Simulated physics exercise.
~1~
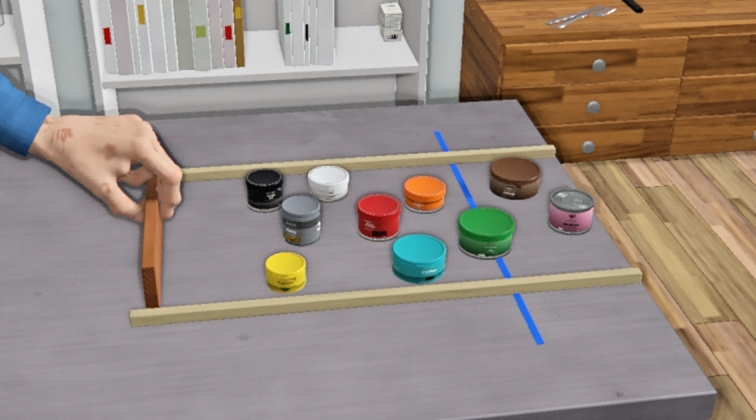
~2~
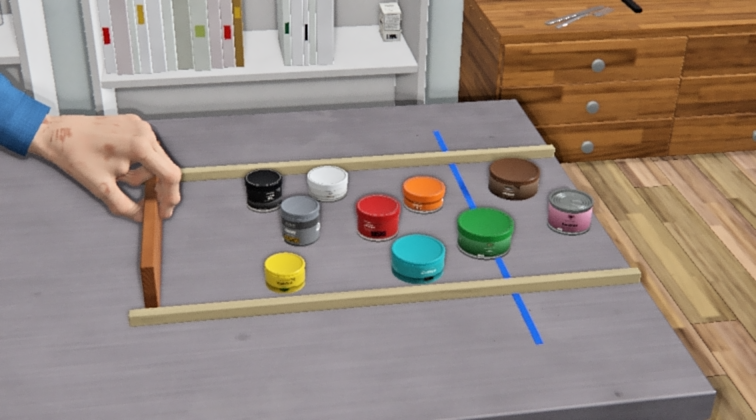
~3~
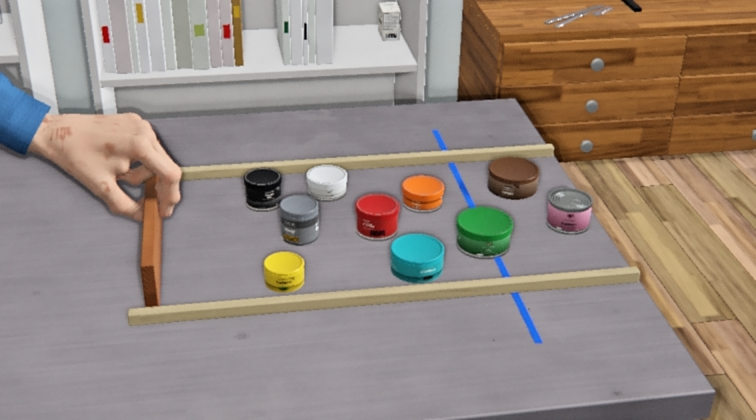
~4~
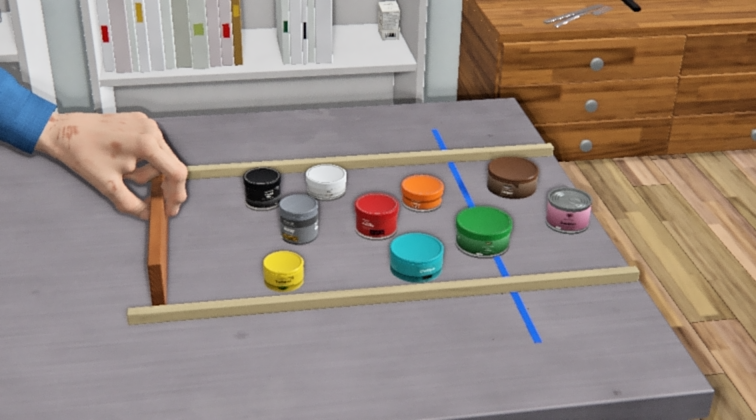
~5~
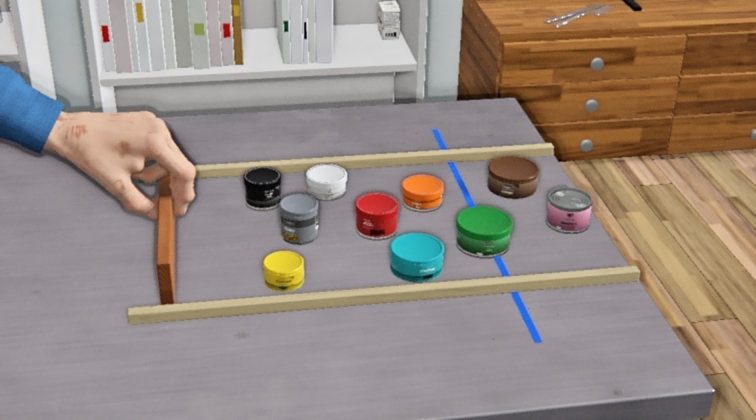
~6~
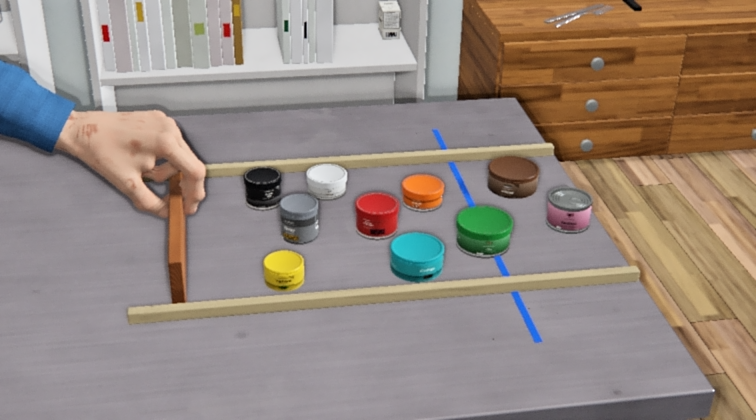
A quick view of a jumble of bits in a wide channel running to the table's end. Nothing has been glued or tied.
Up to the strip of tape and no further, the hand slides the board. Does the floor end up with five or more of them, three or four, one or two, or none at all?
The floor ends up with none at all.
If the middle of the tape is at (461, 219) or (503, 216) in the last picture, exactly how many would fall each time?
Floor count: 0; 1.
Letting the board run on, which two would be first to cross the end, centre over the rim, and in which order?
Pink pot and then green tin.
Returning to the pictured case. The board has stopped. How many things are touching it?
It's touching 4 at the end.
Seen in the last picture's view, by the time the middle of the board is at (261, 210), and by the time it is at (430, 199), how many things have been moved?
Tally: 2; 8.
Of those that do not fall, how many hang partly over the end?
It would come to 1.
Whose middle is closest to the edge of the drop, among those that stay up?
Pink pot.
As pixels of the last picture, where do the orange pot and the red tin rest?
Final centres, in order: Near (515, 190), near (536, 206).
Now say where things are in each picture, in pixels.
In the first picture, pink pot (571, 212); brown tub (515, 179); green tin (485, 233); board (154, 221); tape (480, 220).
In the second picture, brown tub (514, 179); turquoise tub (418, 260).
In the third picture, green tin (484, 233); red tin (377, 217).
In the fourth picture, pink pot (569, 211); grey tub (299, 220).
In the fifth picture, brown tub (513, 178); yellow tub (284, 271).
In the sixth picture, pink pot (569, 210); brown tub (513, 178); green tin (484, 232); board (177, 216); tape (478, 218).
Soon after, none off yet; pink pot at rest near (569, 210); brown tub at rest near (513, 178); green tin at rest near (484, 232).
After that, none off yet; pink pot at rest near (569, 210); brown tub at rest near (513, 178); green tin displaced about its own width near (521, 229).
In the end, the number that fall off is zero.
